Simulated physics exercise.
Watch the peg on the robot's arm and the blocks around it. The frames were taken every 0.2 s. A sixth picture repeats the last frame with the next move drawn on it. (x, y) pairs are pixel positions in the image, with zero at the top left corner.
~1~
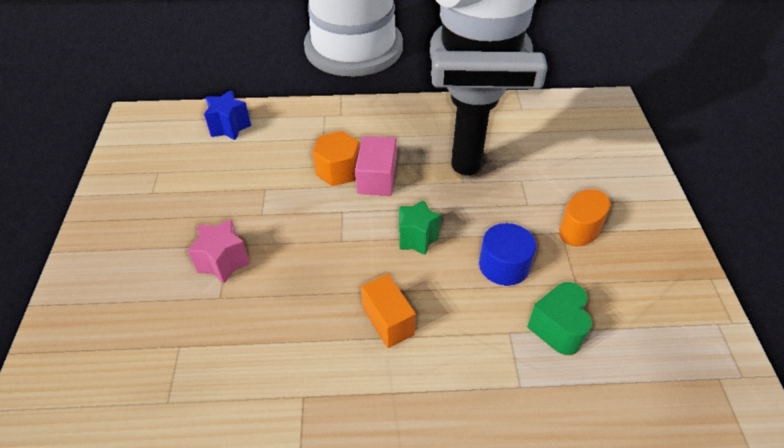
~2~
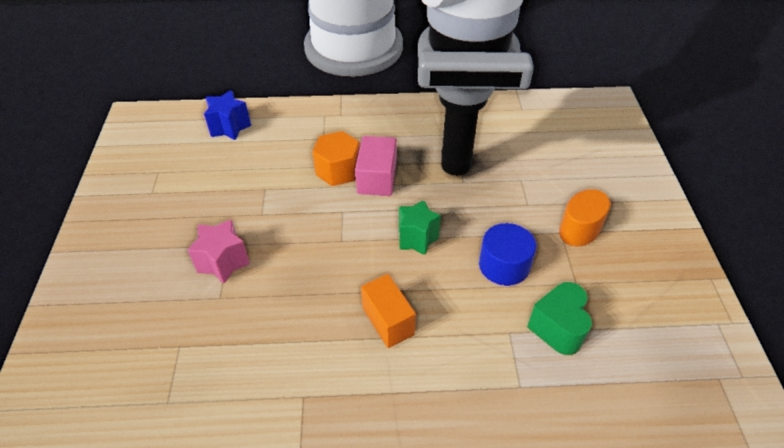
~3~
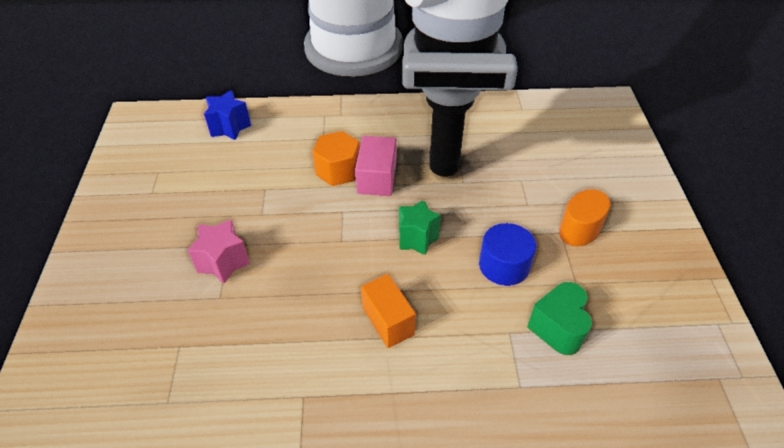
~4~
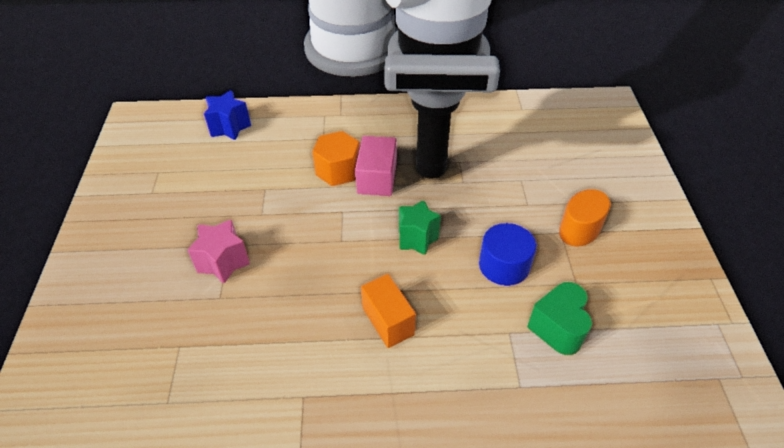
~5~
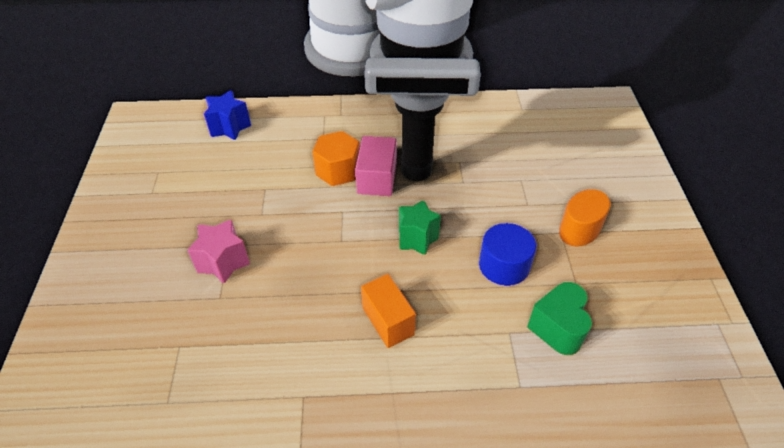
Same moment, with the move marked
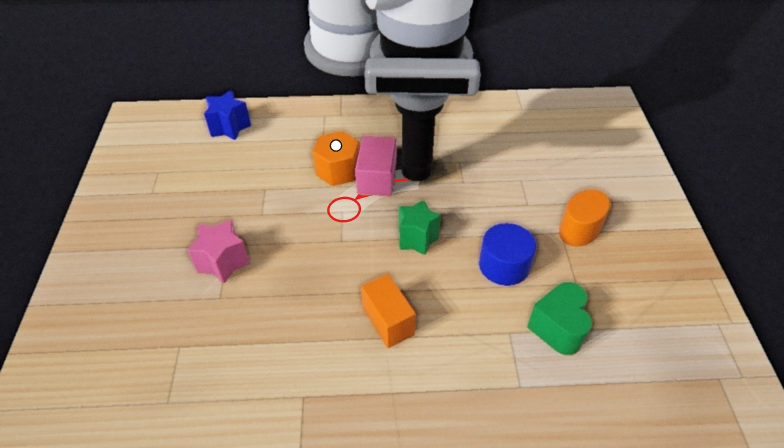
At the start, a robot arm's black peg stands near the back of a wooden table, to the right of a pink block beside an orange hexagonal one, with other coloured blocks scattered around. The arm slides the peg steadily left until it is close beside the pink block, while the blocks stay still.
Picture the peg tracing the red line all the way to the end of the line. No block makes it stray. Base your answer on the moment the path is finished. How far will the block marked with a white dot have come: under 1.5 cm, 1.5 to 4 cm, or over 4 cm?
It shifts by 1.5 to 4 cm.
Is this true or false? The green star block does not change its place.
True - the claim holds.
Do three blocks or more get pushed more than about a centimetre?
Answer: No.
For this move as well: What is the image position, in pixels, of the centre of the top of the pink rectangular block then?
It should be at (330, 159) by then.
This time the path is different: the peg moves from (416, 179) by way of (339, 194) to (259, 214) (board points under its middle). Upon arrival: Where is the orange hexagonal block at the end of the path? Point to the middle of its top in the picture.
The orange hexagonal block ends near (288, 130).
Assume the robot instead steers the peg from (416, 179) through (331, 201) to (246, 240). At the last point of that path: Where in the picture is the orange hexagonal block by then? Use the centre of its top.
About (296, 133).
Path on the board, from (416, 179) through (389, 183) and (364, 193) to (344, 209); the dot is on the orange hexagonal block.
On the path given first. Halfway along, peg (376, 180); orange hexagonal block (311, 141), turned 15° clockwise; pink rectangular block (343, 156), turned 20° clockwise.
At the end, peg (343, 203); orange hexagonal block (305, 139), turned 30° clockwise; pink rectangular block (330, 159), turned 35° clockwise; green star block in place.
